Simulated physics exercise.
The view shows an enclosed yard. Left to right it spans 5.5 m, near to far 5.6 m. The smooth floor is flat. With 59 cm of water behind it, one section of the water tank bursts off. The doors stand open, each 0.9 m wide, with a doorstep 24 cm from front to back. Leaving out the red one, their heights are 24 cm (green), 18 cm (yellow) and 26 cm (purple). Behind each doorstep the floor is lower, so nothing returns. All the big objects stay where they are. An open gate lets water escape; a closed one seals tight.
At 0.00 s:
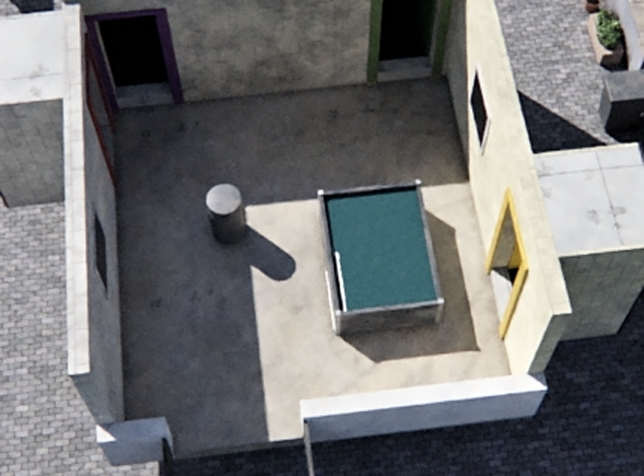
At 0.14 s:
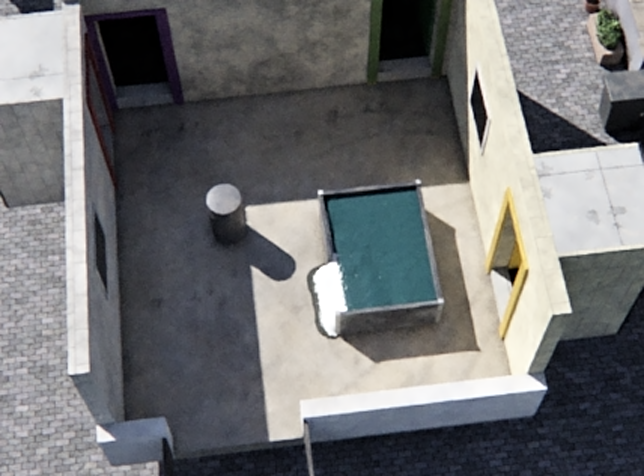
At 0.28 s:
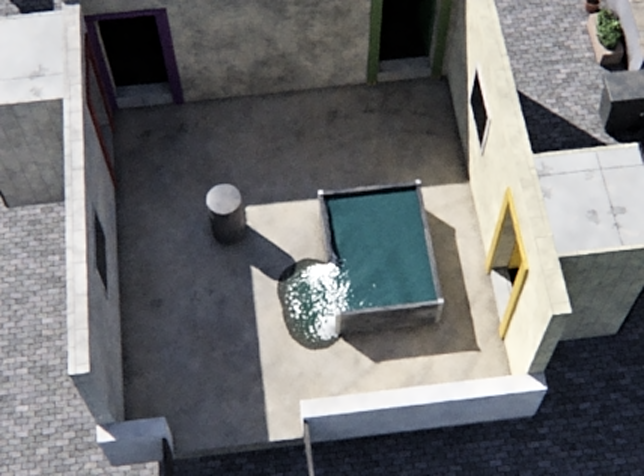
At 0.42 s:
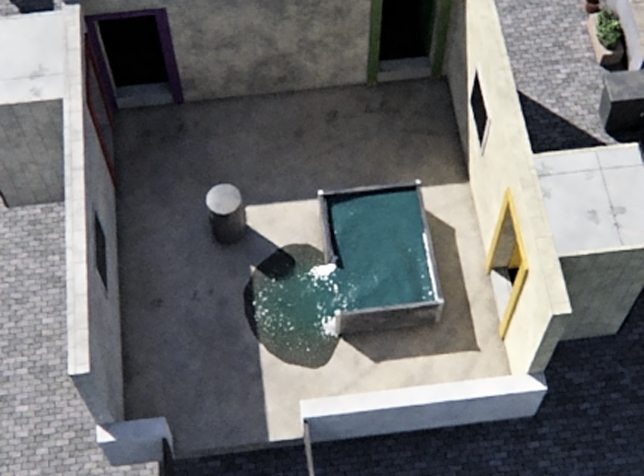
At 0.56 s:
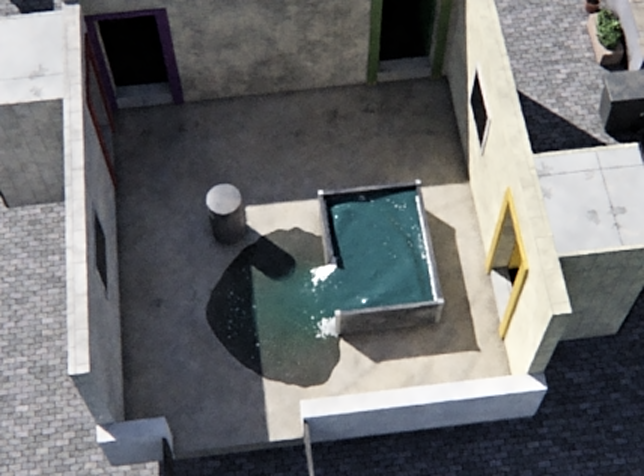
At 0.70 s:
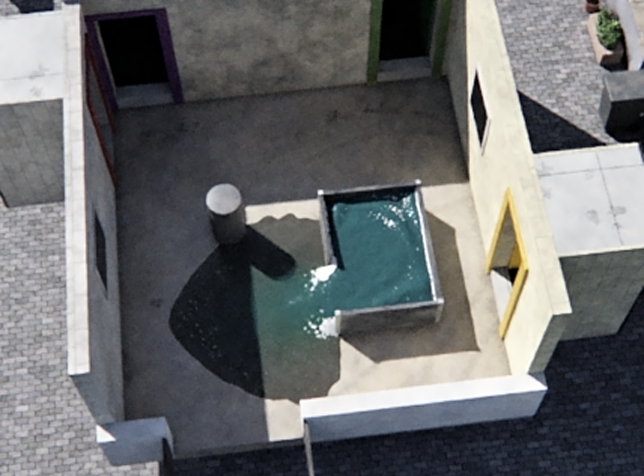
Teal water lies still in a square tank in a walled yard with coloured doorways, until the tank's left side opens near its front corner and white, foaming water bursts out. It fans across the smooth floor, then spreads leftward as a widening dark pool, passing below the short grey cylinder.
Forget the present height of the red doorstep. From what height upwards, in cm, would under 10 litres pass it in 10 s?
It would have to be roughly 5.5 cm high.
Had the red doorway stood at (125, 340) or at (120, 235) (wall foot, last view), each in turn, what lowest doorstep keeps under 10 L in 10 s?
About 19 and 12.0 cm.
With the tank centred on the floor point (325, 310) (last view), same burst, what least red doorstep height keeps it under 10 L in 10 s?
About 6.5 cm.
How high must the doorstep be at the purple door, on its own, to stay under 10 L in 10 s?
About 9.5 cm at purple.
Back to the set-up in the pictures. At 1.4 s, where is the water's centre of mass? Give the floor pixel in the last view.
At about (321, 288).
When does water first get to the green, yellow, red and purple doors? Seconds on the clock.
Arrival: Green 6.0 s, yellow not within the 10 s, red 2.2 s, purple 2.8 s.
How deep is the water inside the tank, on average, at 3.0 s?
Roughly 22 cm on average.
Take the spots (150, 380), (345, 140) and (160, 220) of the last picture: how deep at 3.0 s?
About 17, 0 and 5 cm.
After 1.4 s water covers 30 % of the floor, deepest (26 cm) near (319, 311); it has not reached the red door.
After 3.0 s water covers 40 % of the floor, deepest (20 cm) near (135, 344); 5 cm at the red door, 0 litres in over its 24 cm doorstep.
After 10.0 s water covers 80 % of the floor, deepest (6 cm) near (116, 185); 6 cm at the red door, 0 litres in over its 24 cm doorstep.
At the red door as built, the water arrived by 2.2 s and peaked near 8 cm at 7.8 s.
Run again over the same 10 s with other heights there, 12 litres in over 5 cm, 5 litres over 6.5 cm. The limit of 10 litres is kept from about 5.5 cm up.
